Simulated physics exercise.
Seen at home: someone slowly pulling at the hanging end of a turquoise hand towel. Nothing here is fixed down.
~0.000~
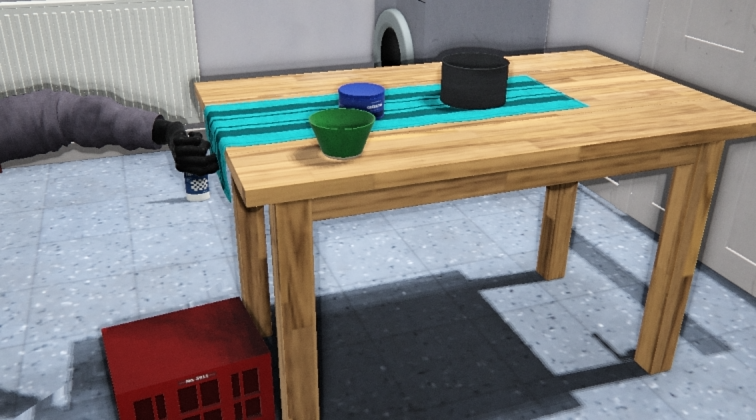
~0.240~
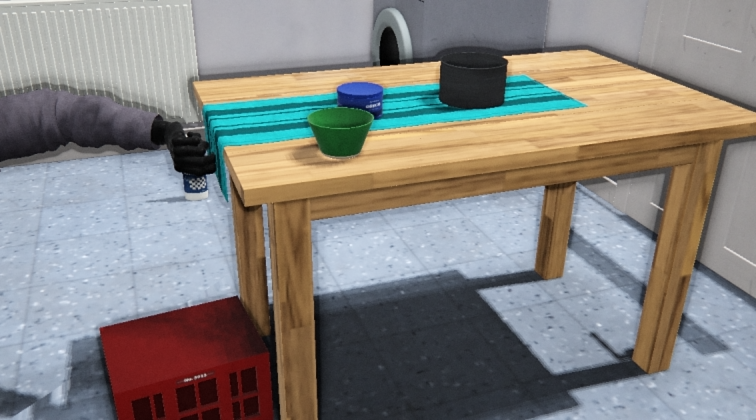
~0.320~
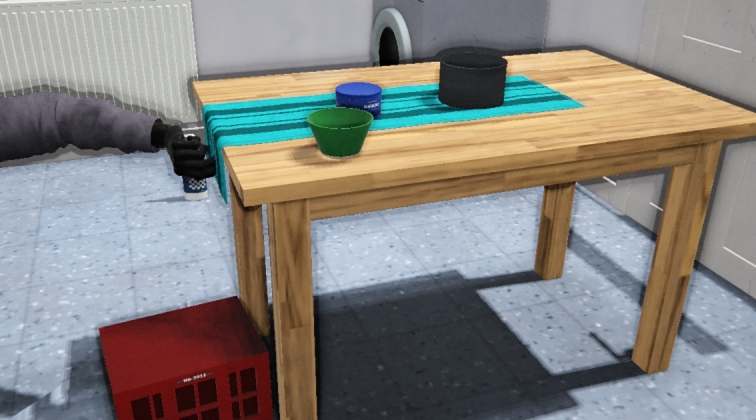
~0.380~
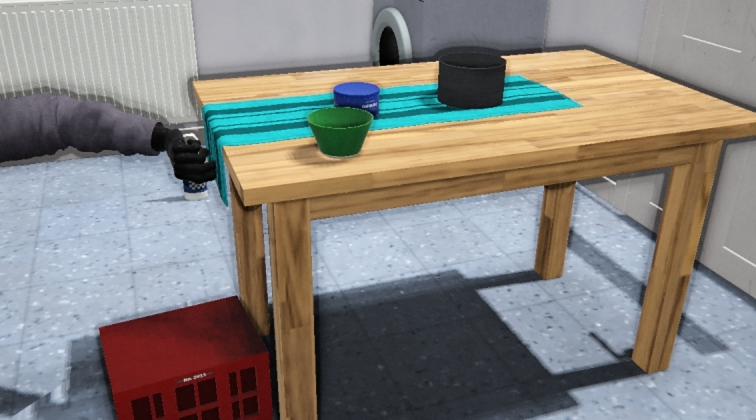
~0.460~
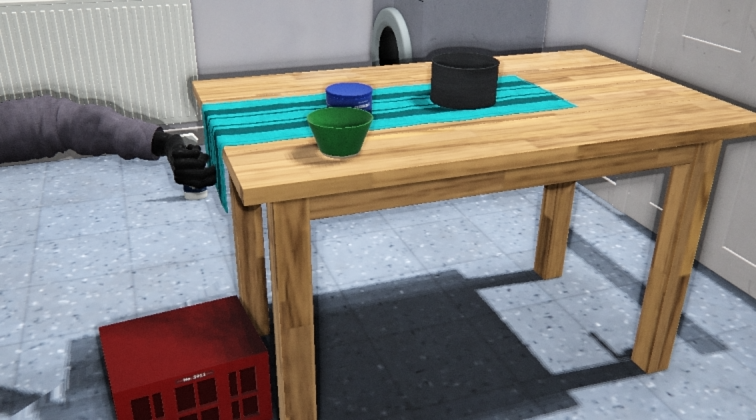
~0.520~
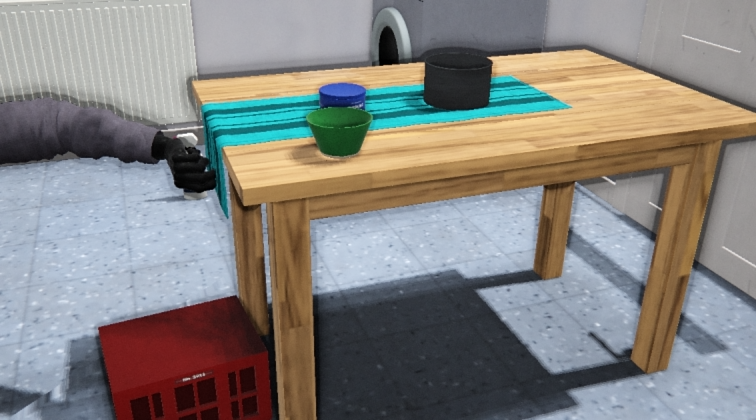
At the start, a blue tub and a black pot sit on a turquoise cloth across a wooden table, with a green bowl beside it. A black gripper on a grey arm slowly pulls the hanging end downward, and the tub and pot shift slightly left with the cloth while the bowl stays put.
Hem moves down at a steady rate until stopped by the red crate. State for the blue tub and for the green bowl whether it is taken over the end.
Statement: The blue tub is taken over; the green bowl is not taken over.
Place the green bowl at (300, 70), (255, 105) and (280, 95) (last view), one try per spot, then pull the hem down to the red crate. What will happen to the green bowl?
Well, the first time it does not fall, the second time it does not stay up, and the third time it does not stay up.
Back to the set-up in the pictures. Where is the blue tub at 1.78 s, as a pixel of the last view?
Approximate spot: (254, 111).
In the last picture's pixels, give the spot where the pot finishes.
(307, 95).
After 1.02 s, hem going down; tub carried along near (311, 106); bowl unmoved.
After 1.78 s, hem going down; tub carried along near (253, 111); bowl unmoved.
After 2.60 s, hem going down; tub over the edge; bowl unmoved.
At rest, hem on the crate; tub down below near (178, 303); bowl unmoved. The blue tub is carried off the end and the green bowl stays on the table.
